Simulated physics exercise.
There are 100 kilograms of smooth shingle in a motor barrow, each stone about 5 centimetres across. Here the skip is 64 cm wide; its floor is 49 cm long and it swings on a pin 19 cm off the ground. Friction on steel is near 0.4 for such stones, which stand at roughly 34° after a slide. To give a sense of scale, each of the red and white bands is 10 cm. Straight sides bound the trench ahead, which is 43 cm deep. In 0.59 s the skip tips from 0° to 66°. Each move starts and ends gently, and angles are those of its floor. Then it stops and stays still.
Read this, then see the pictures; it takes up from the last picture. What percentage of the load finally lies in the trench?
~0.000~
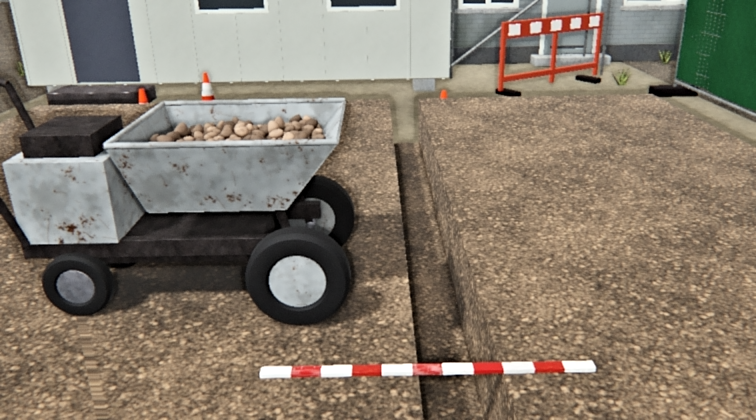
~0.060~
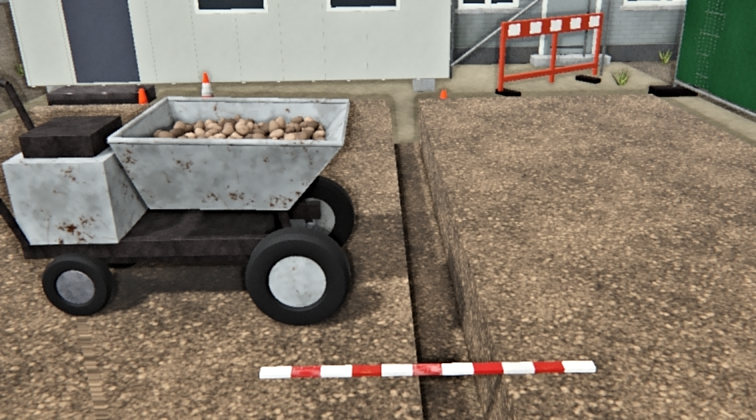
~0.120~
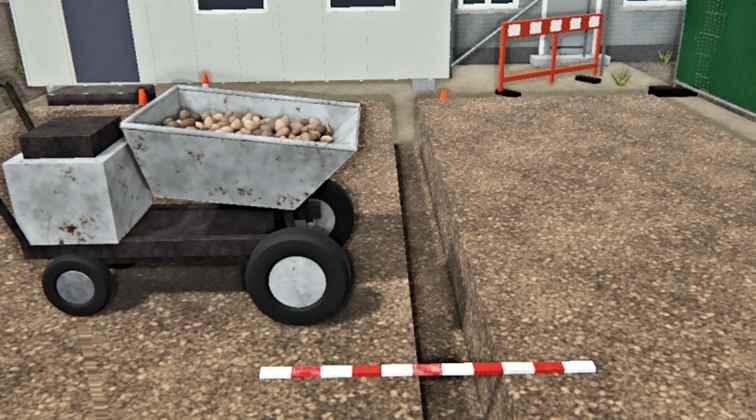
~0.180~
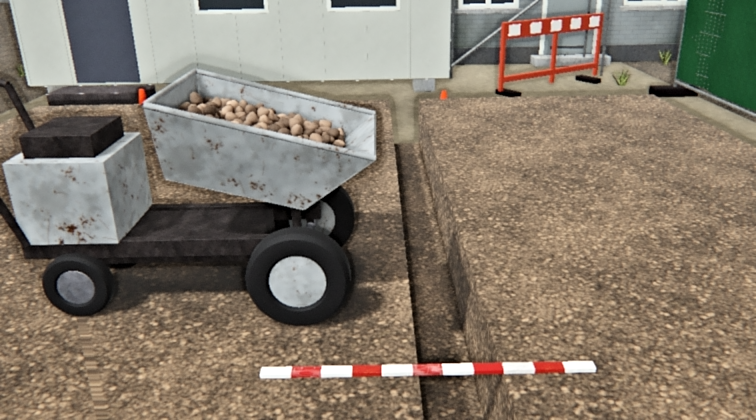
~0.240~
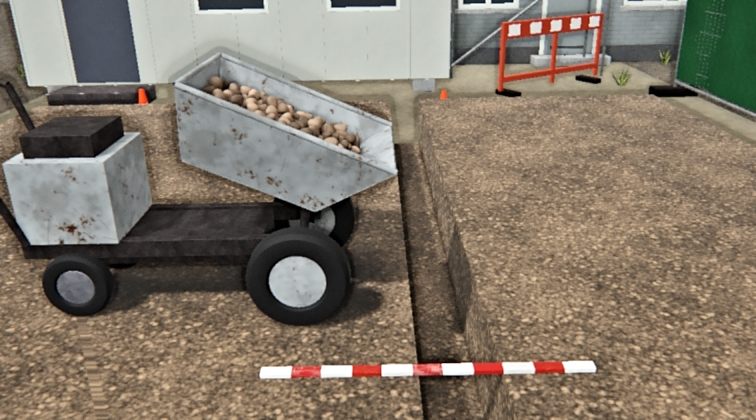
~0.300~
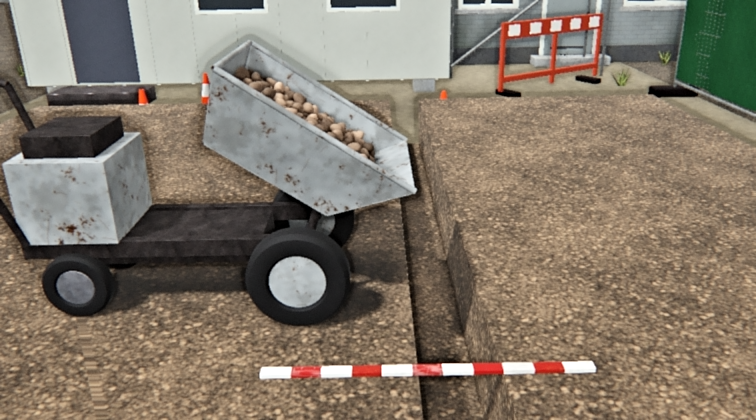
About 31 per cent.
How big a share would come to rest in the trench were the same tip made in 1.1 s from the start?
It would be near 45 per cent.
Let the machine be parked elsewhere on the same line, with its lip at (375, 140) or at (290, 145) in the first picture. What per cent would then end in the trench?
From the first place around 5 per cent, from the other around 65.
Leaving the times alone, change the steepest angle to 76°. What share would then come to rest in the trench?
Then about 25 per cent.
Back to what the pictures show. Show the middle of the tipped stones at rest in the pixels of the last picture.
The middle should be near (521, 278).
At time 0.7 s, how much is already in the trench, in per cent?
Around 10 per cent of it, at that instant.
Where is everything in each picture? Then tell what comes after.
The skip is at 0°, its lip at (337, 142); the top of the load is at (268, 129), in the first frame.
The skip is at 2°, its lip at (342, 144); the top of the load is at (244, 128); the stones move at 0.4 m/s on average, in the second frame.
Lip at (356, 149), floor tilted 7°, highest stones at (222, 121); the stones move at 0.8 m/s on average, in the third frame.
Lip at (375, 159), floor tilted 15°, highest stones at (223, 109); the stones move at 1.2 m/s on average, in the fourth frame.
Lip at (396, 173), floor tilted 24°, highest stones at (227, 94); the stones move at 1.4 m/s on average, in the fifth frame.
Lip at (415, 192), floor tilted 34°, highest stones at (247, 84); the stones move at 1.5 m/s on average, in the sixth frame.
After 0.4 s the floor is at 55°; 100 % in the skip; the foremost stones are at (413, 199).
After 0.7 s the floor is at 66°; 77 % in the skip, 8 % in the trench, 15 % past the trench; the foremost stones are at (526, 282).
After 1.0 s the floor is at 66°; 20 % in the skip, 11 % in the trench, 68 % past the trench; the foremost stones are at (694, 285).
After 3.0 s the floor is at 66°; 0 % in the skip, 31 % in the trench, 69 % past the trench; the foremost stones are past the picture's edge.
